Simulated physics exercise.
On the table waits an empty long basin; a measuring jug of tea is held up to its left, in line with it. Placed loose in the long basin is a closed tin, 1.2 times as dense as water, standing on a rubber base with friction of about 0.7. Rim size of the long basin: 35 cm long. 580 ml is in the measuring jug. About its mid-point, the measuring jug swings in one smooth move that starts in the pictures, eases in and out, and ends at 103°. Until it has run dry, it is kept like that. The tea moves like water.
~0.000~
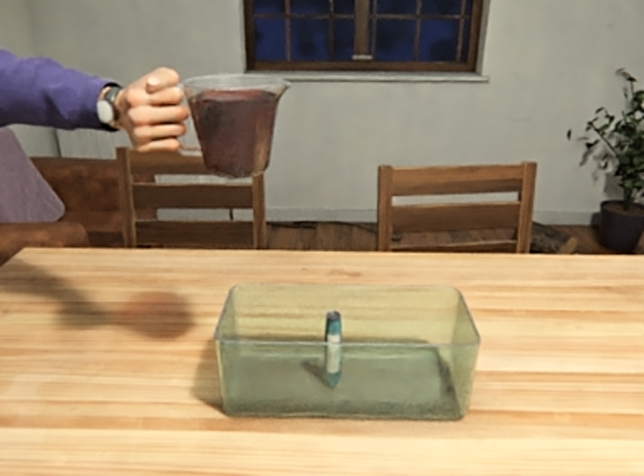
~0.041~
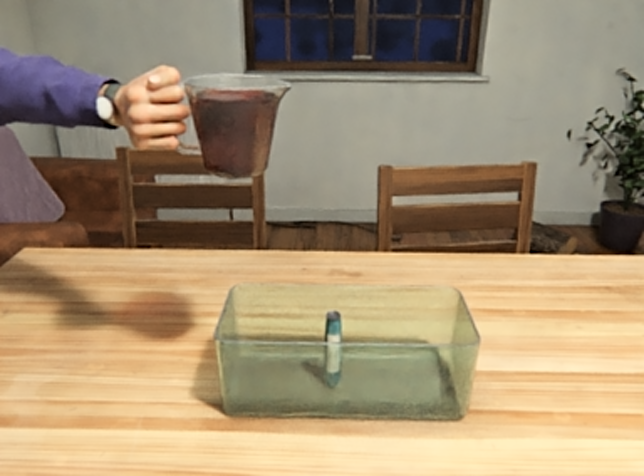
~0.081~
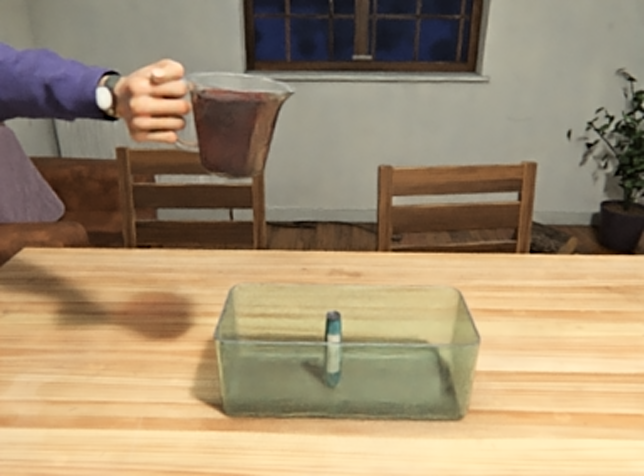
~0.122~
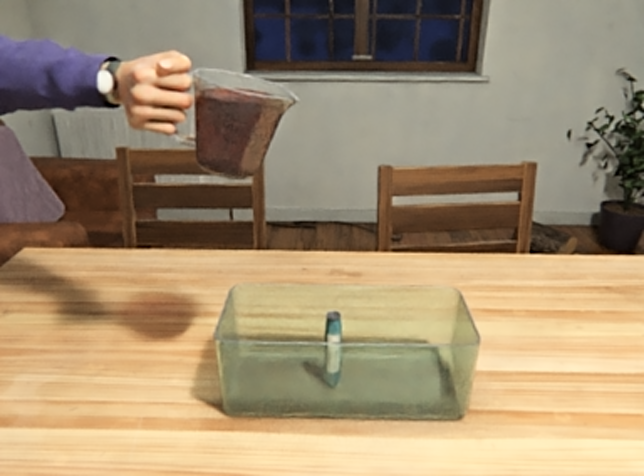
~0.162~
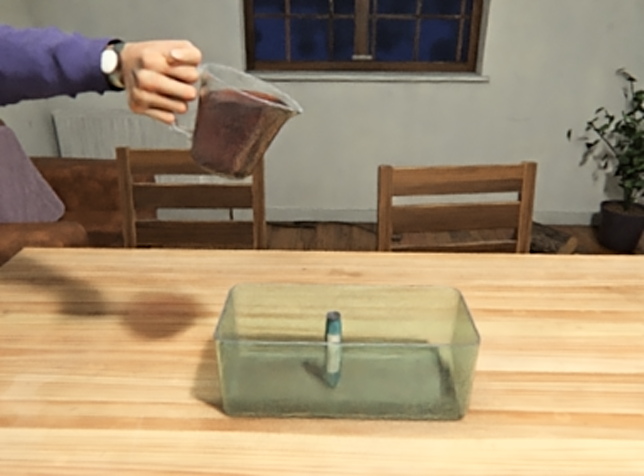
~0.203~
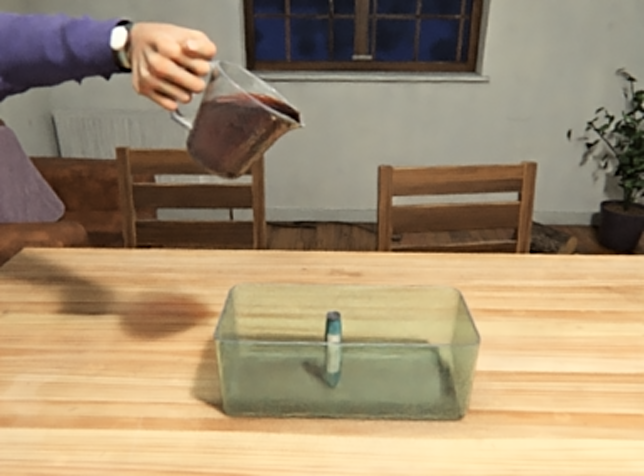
A hand in a purple sleeve held a clear jug of dark reddish-brown liquid above a wooden table, then smoothly tilted it rightward toward a glass basin with a small upright object inside.
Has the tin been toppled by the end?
It stays erect.
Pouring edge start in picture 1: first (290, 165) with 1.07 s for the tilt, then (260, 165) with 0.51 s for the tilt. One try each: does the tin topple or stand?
First it tips over; then it tips over.
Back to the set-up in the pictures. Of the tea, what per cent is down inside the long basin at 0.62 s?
Near 64 per cent of the total.
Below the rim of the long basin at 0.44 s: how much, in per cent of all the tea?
Fraction in basin: Approx. 4%.
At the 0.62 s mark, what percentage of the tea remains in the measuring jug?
Around 7 in a hundred is still there.
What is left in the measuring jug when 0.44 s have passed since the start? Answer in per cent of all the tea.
Near 42 in a hundred.
After 0.44 s the tilt is 99° and 41 per cent is still to pour; the tin stands where it began.
After 0.62 s the tilt is 103° and 7 per cent is still to pour; the tin stands where it began.
After 0.81 s the tilt is 103° and 0 per cent is still to pour; the tin stands where it began.
After 1.01 s the tilt is 103° and 0 per cent is still to pour; the tin stands where it began.
In the end the tin stands where it began.
